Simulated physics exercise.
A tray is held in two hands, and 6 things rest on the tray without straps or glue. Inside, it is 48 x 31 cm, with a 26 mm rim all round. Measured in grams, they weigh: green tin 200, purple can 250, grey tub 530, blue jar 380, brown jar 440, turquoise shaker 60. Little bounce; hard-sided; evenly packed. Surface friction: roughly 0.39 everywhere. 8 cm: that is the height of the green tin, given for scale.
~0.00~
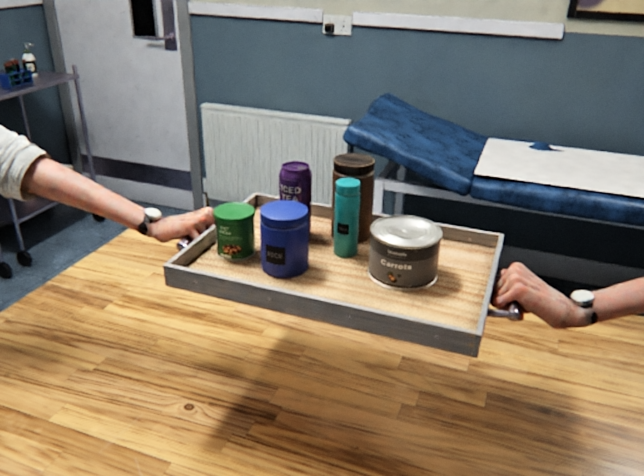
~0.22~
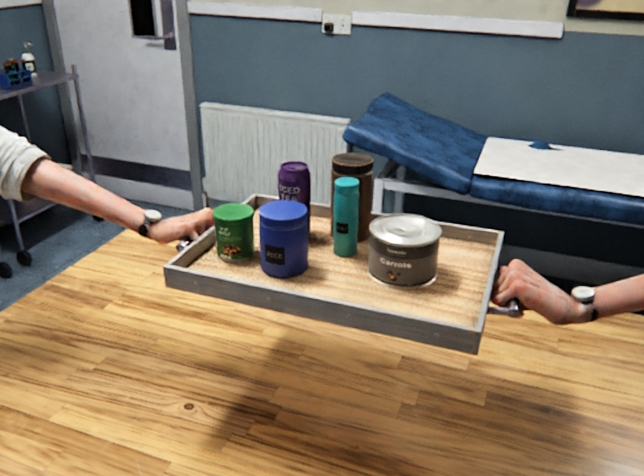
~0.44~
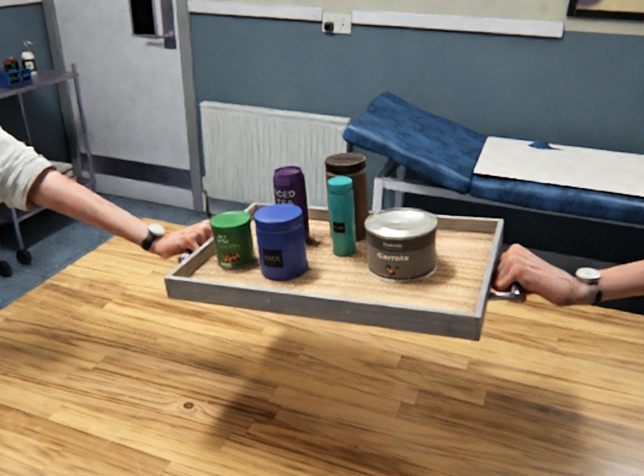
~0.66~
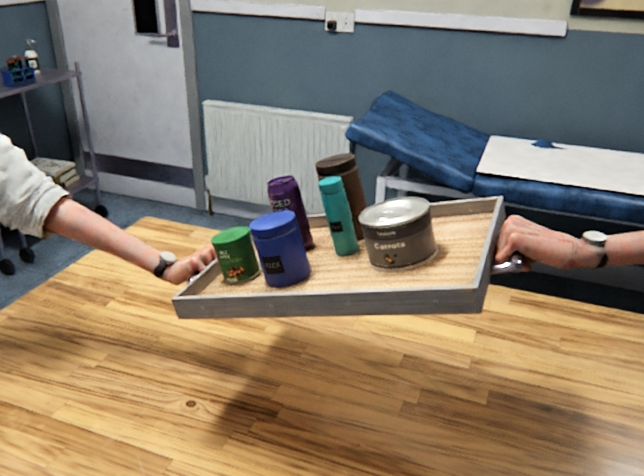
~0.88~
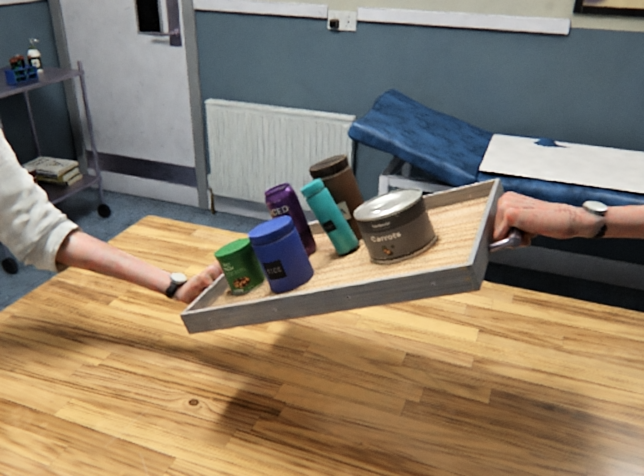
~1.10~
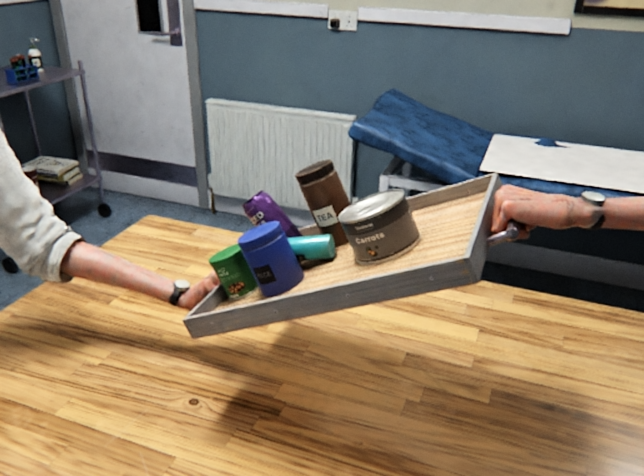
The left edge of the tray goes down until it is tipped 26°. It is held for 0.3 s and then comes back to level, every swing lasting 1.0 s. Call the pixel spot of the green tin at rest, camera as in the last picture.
About (229, 226).
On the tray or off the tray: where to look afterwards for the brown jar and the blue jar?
Once it settles, the brown jar has gone out of bounds; as for the blue jar, it keeps within bounds.
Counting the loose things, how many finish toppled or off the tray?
The tally is 3.
After 1.50 s, tilt 25°, left edge down; purple can now off the tray; green tin moved 2 cm near (234, 272); turquoise shaker on its side.
After 1.90 s, tilt 13°, left edge down; brown jar now off the tray; green tin moved 2 cm near (229, 249); turquoise shaker on its side.
In the end (2.9 s), off the tray, purple can and brown jar; toppled on the tray, turquoise shaker; not toppled but over 5 cm from the start, grey tub; the other 2 under 5 cm from the start. In the last view, green tin near (229, 226).
